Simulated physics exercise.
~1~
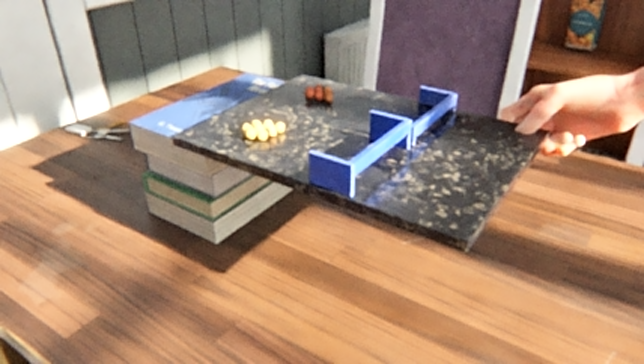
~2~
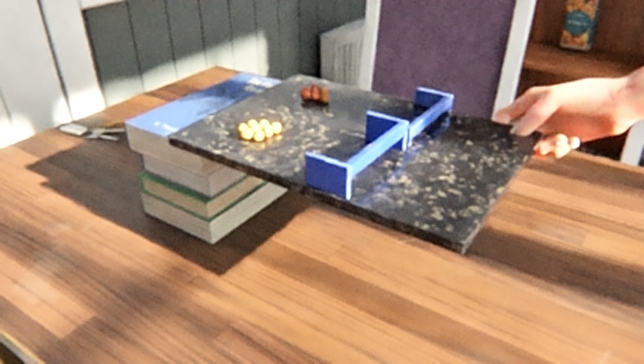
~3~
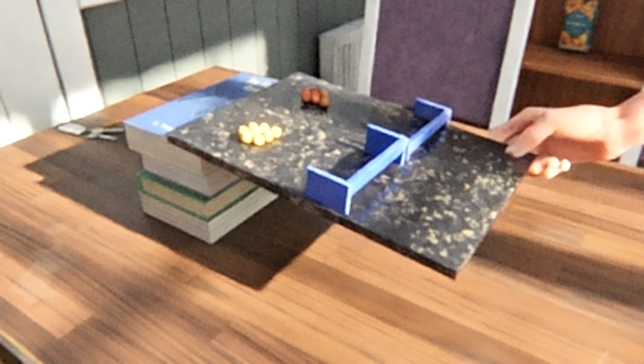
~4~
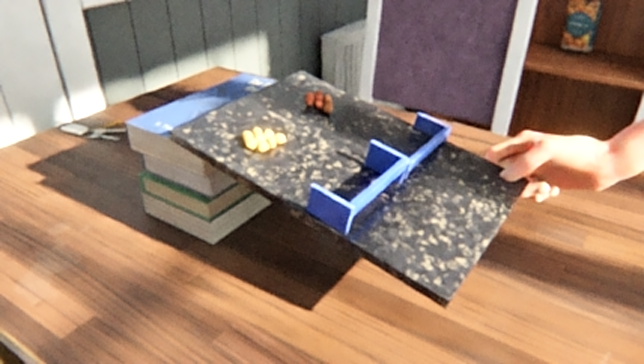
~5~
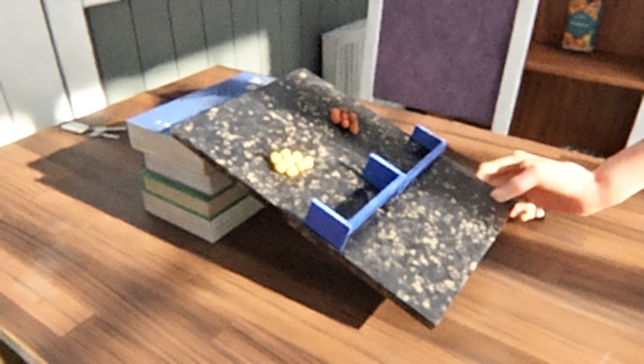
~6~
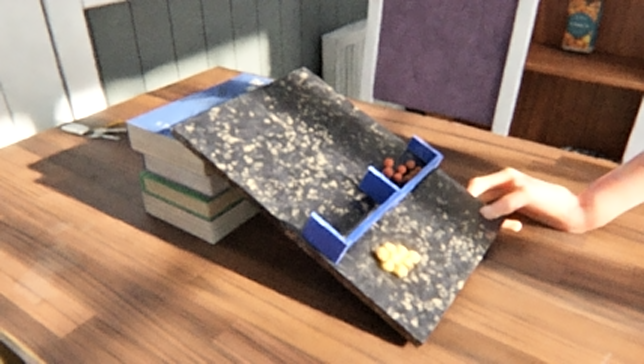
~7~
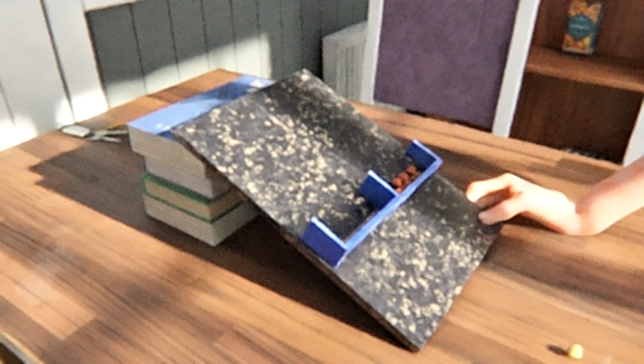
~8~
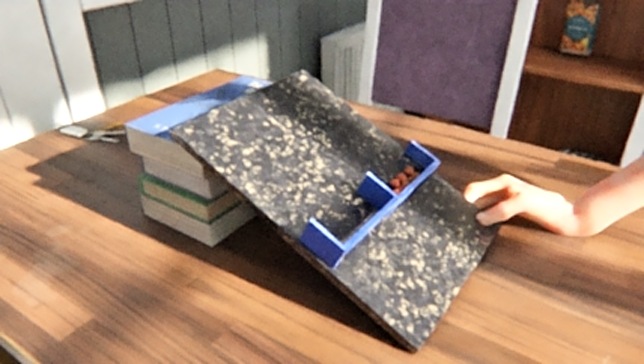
Speckled dark board being lowered by a hand, yellow pieces slipping under one blue bar and away, reddish ones stopping at the other.
